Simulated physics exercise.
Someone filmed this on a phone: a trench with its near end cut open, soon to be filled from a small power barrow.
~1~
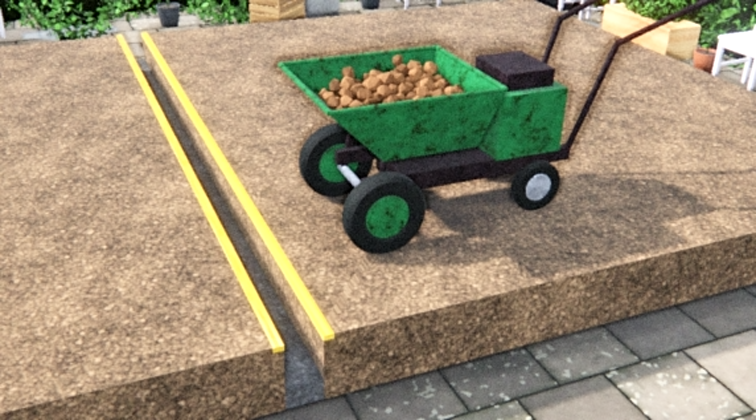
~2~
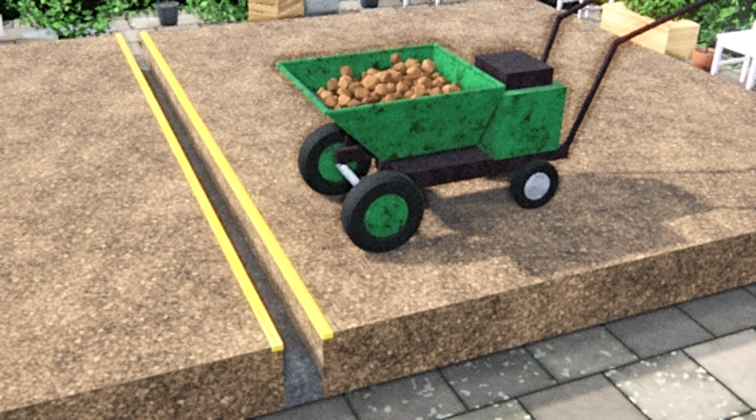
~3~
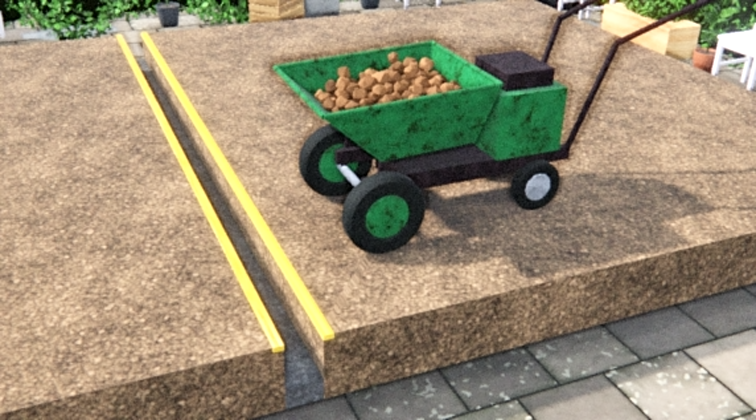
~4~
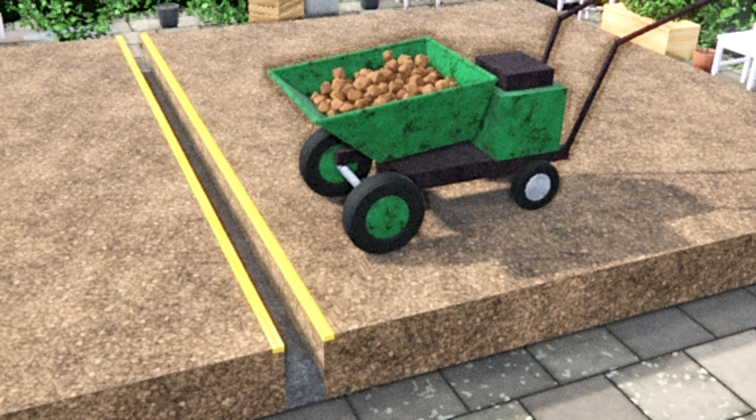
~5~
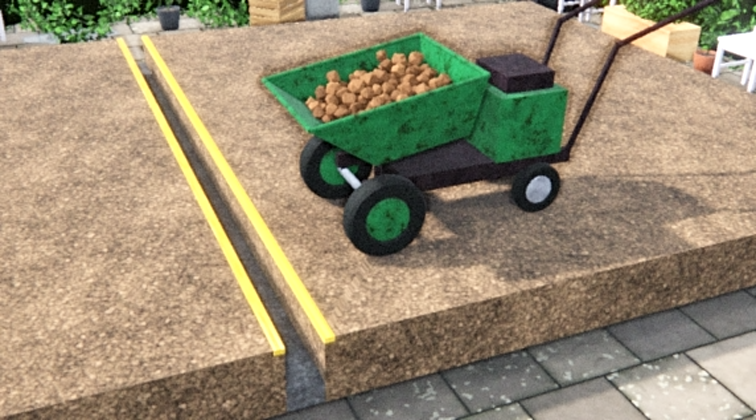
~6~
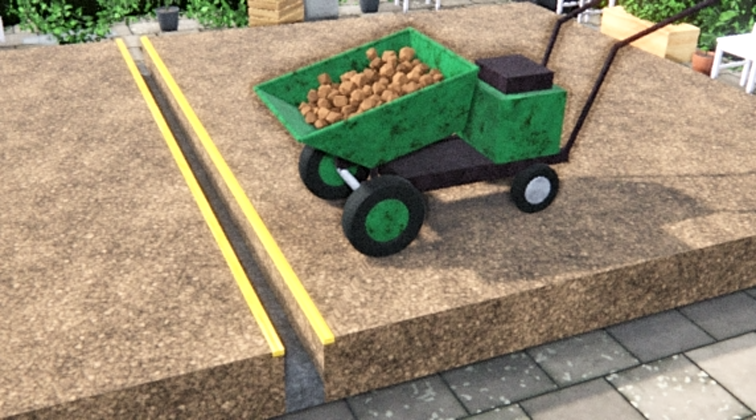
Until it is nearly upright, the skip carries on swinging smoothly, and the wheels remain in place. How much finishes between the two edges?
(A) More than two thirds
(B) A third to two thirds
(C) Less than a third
Less than a third.
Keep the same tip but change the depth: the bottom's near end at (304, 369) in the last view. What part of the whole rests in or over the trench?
The share would be around 10 per cent.
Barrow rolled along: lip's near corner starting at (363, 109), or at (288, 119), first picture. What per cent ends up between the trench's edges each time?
60 per cent, then 0 per cent.
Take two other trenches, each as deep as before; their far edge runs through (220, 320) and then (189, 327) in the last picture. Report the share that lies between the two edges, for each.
First try: About 90 %; second try: About 100 %.
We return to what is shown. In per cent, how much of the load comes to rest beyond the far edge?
I'd put it at some 55 per cent of the load.
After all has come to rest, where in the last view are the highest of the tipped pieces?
Near (206, 229).
Soon, skip tipped steeply; all in the skip.
A while on, skip tipped right over; most in the skip; a stray few in or heaped over the trench; about a quarter beyond it; a stray few falling.
Towards the end, skip tipped right over; about a third in the skip; a small part in or heaped over the trench; about half beyond it.
Finally, skip tipped right over; about a third in the skip; a small part in or heaped over the trench; about half beyond it.
